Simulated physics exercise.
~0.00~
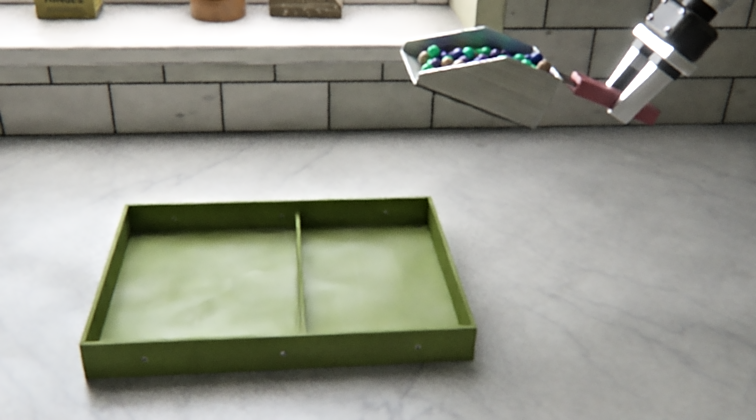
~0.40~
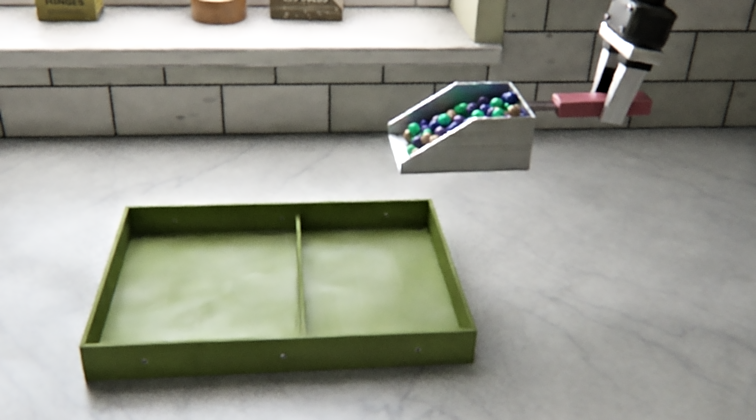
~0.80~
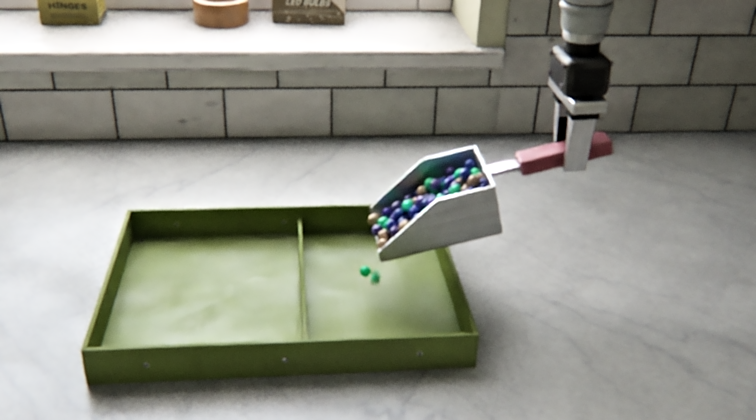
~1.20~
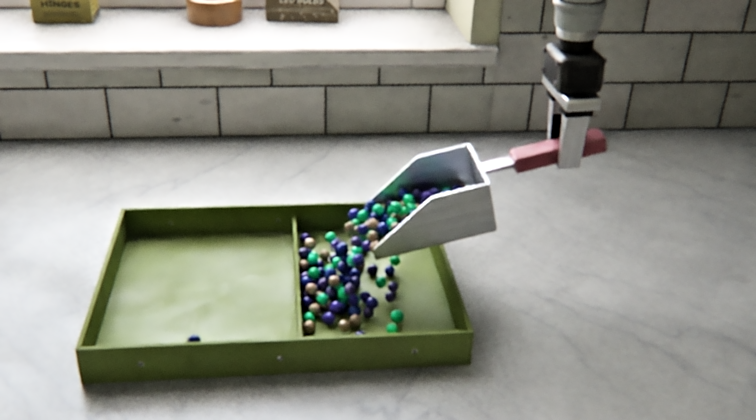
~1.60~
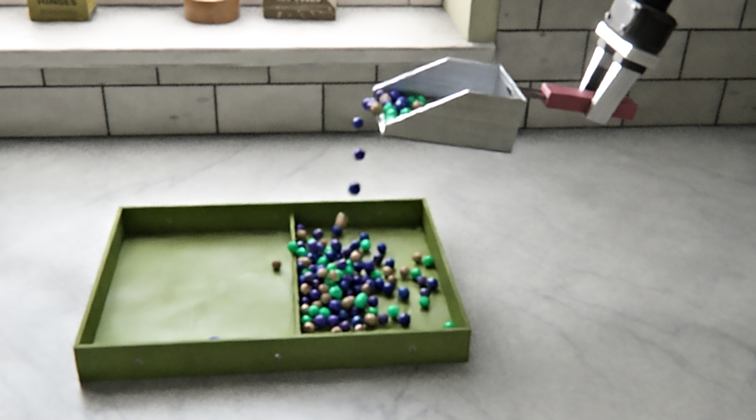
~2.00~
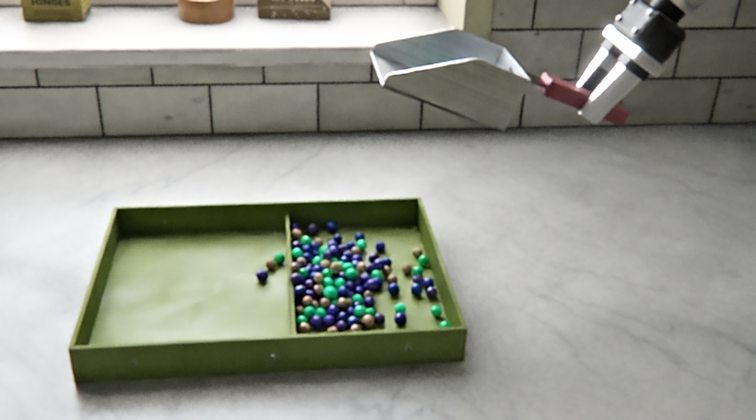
Robot arm tipping coloured balls from a scoop into the right side of a divided green tray, then lifting and tilting back.
